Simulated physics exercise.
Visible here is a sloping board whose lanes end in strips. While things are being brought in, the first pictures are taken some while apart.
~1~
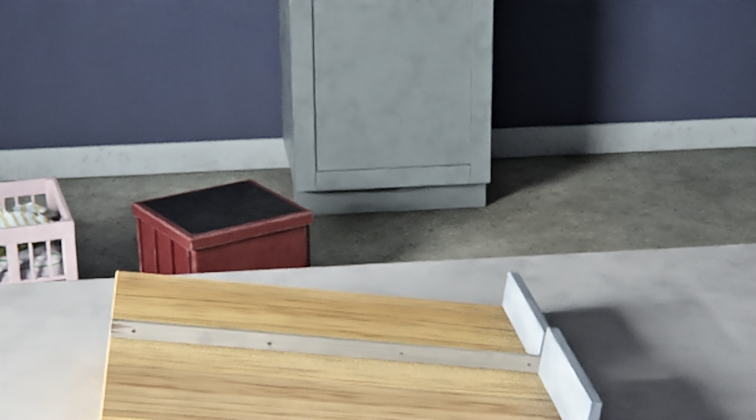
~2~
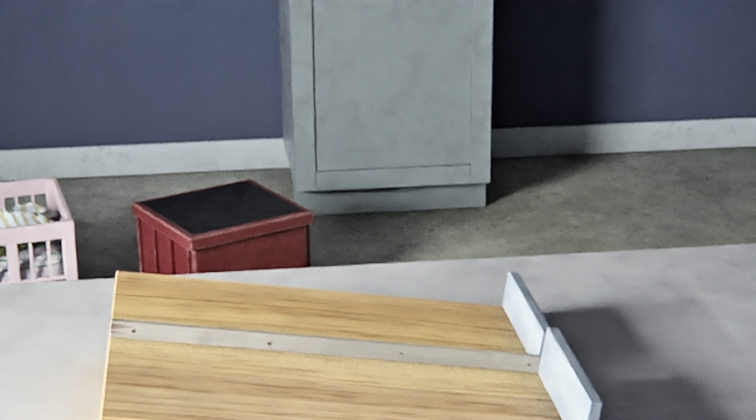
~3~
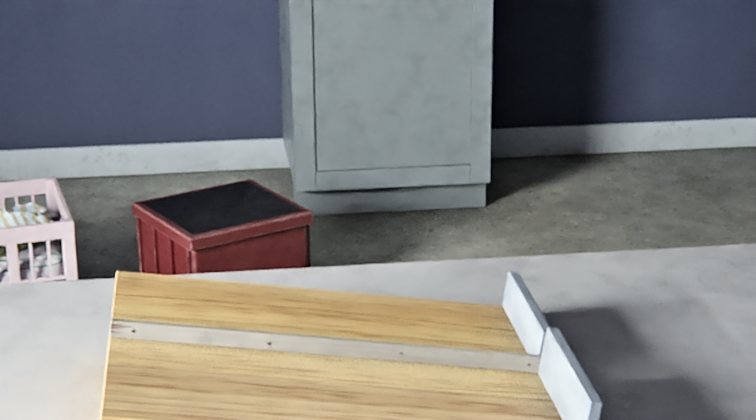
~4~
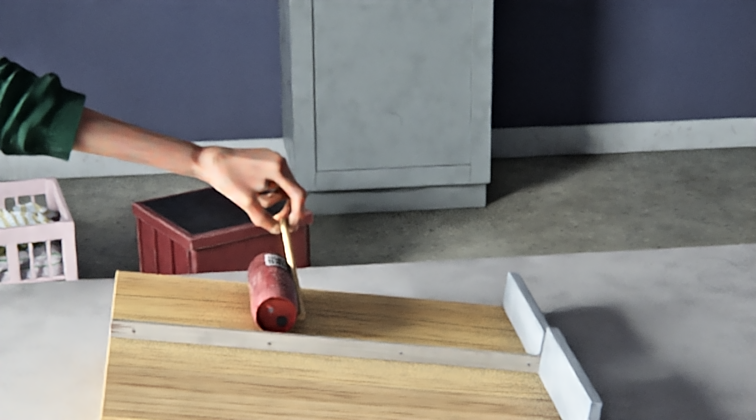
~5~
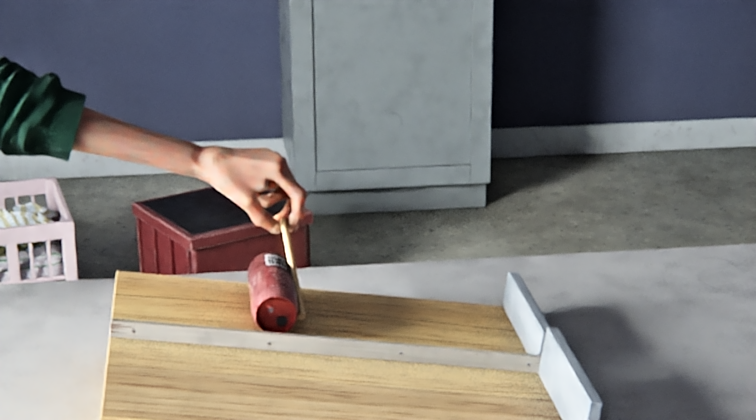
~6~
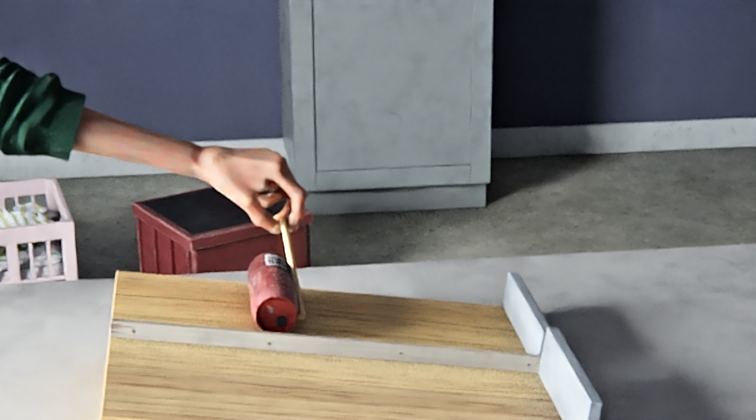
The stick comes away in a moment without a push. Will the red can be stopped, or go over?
Well, the red can stays on.
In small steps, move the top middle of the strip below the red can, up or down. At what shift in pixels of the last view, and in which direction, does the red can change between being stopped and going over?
Near 24 pixels, heading down.
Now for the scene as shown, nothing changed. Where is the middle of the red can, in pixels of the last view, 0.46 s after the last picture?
It should be close to (338, 299).
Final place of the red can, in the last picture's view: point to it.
It comes to rest at about (500, 313) in the last picture.
Then, 0.46 s on from there, red can rolling on the board near (338, 299).
In the end, the red can stops on the board, near (500, 313).
